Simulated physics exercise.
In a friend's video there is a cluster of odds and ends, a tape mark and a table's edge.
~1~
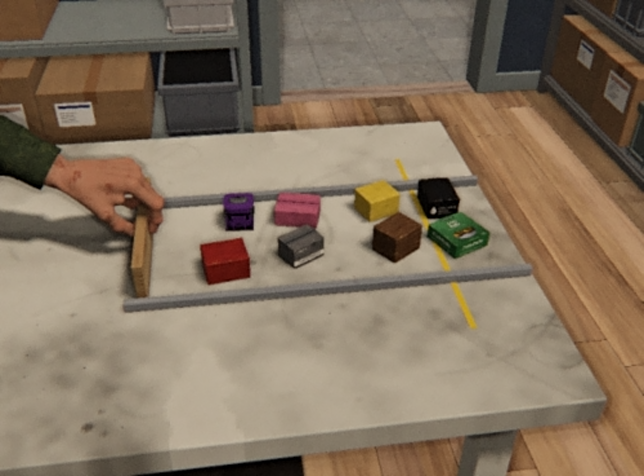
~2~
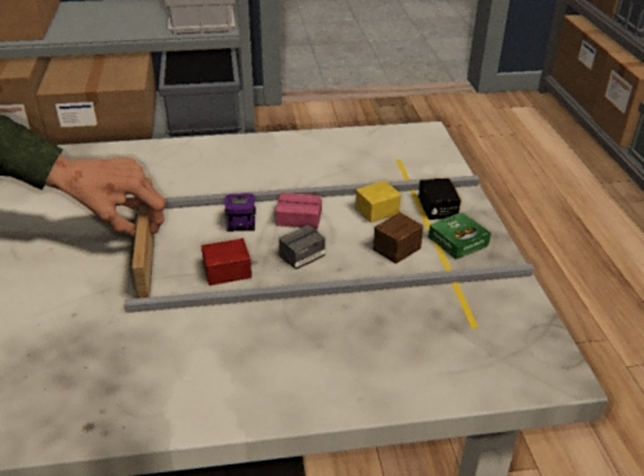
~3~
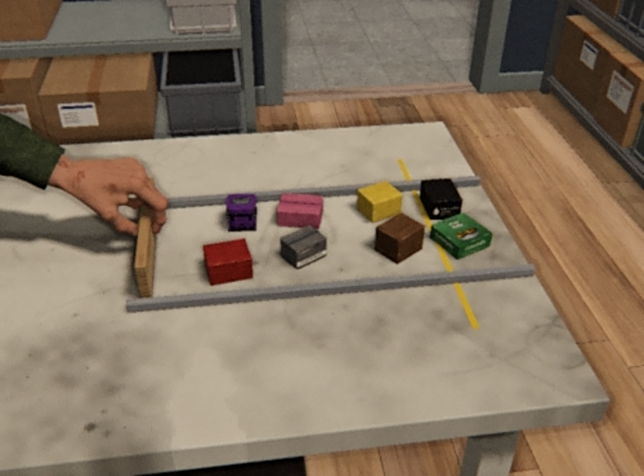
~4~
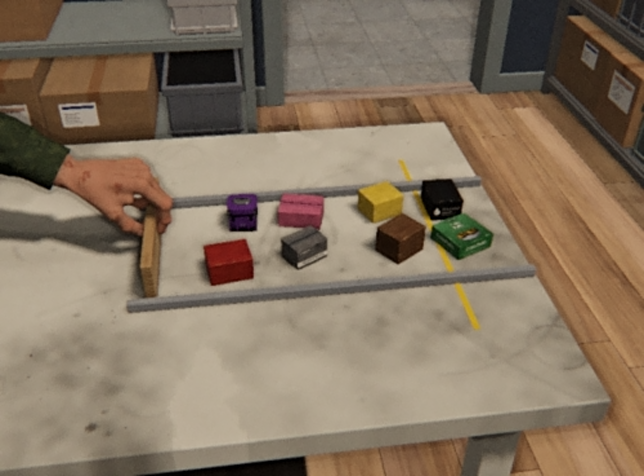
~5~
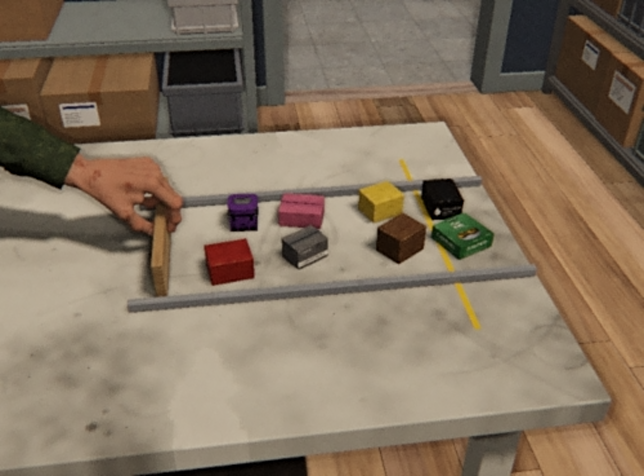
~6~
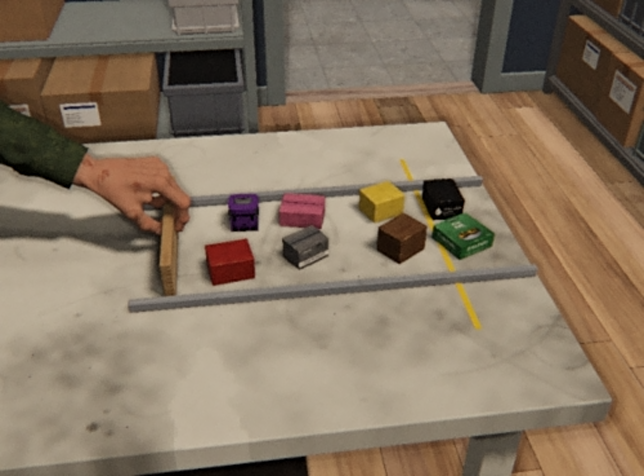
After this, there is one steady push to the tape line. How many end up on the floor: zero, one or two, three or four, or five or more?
Three to four lost.
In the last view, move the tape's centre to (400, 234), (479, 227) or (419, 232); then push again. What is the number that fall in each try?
Per try: 1; 5; 2.
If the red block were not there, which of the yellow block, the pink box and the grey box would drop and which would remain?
Yellow block gone, pink box safe, grey box safe.
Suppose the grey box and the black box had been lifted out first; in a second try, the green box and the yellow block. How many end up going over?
That gives 2 in the first case, then 1 in the second.
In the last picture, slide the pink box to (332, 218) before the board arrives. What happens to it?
Here it holds its spot.
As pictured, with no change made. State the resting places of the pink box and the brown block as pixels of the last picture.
You'll see the pink box at (469, 195), with the brown block at (494, 223).
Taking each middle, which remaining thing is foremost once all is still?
That's the brown block, it ends up nearest.
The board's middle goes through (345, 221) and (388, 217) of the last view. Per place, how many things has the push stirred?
First 7, then 8.
A little later, none off yet; green box at rest near (463, 236); black box at rest near (443, 199); brown block at rest near (402, 238).
Next, none off yet; green box at rest near (464, 236); black box shifted about its own width near (467, 198); brown block shifted a little near (422, 235).
When it is over, the number that fall off is three or four; down, yellow block, black box and green box.
